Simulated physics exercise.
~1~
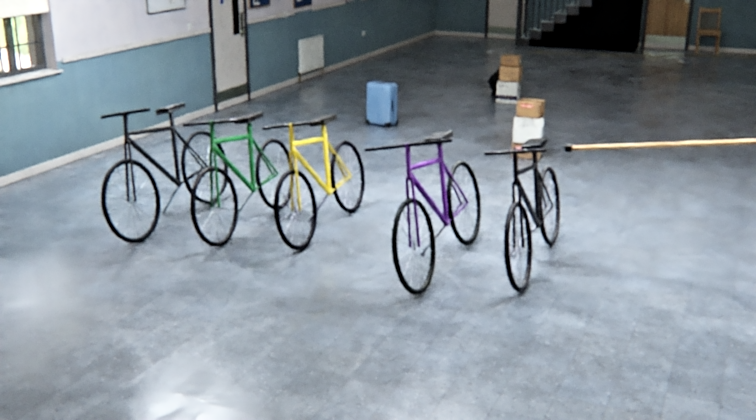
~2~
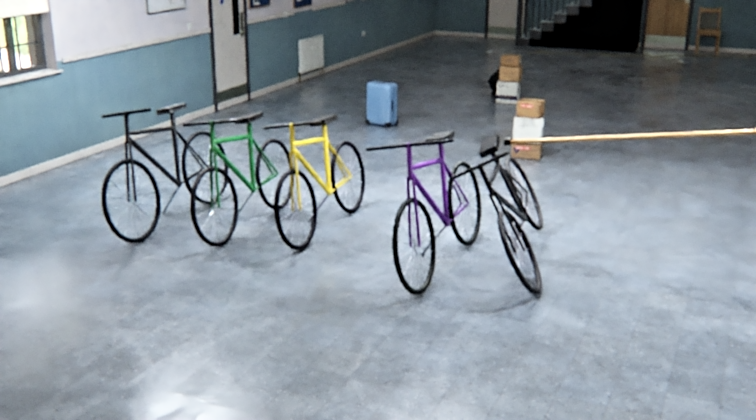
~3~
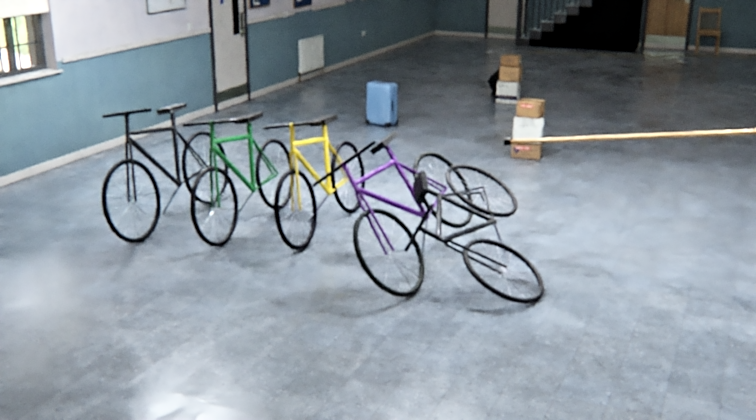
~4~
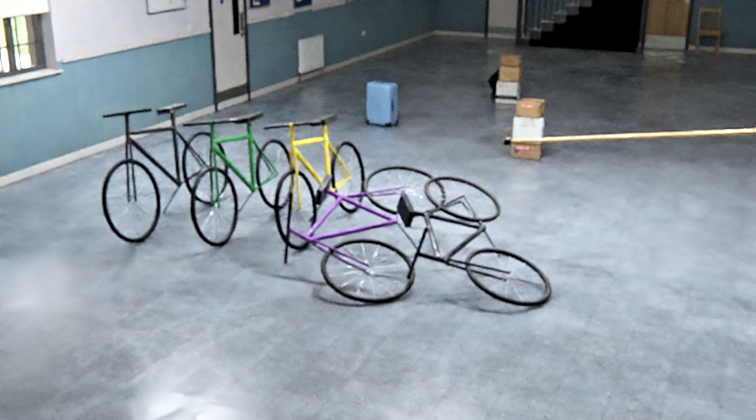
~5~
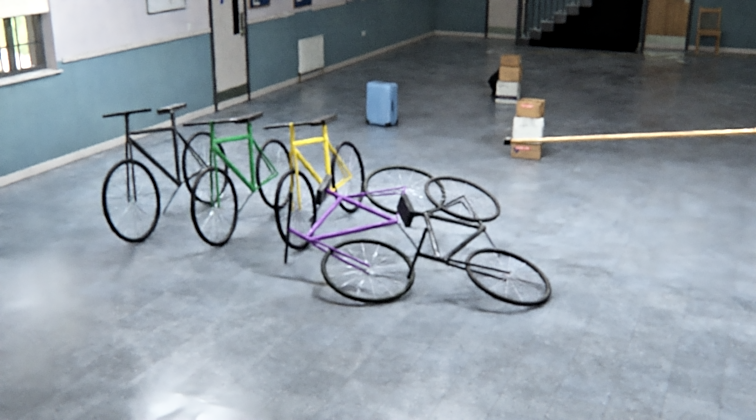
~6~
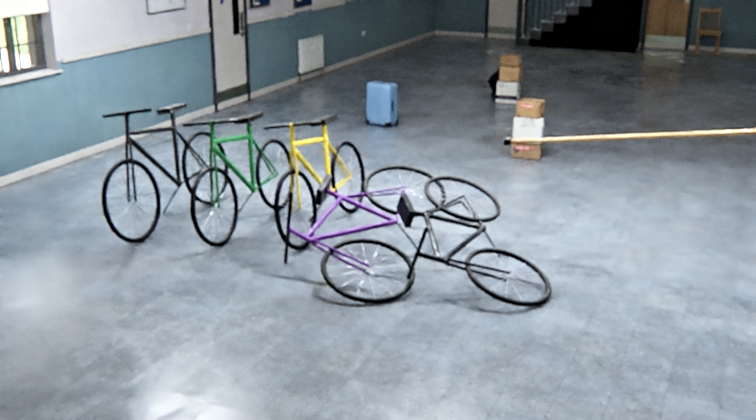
In a hall, a pole tips the end bicycle onto the purple one, leaving three standing.
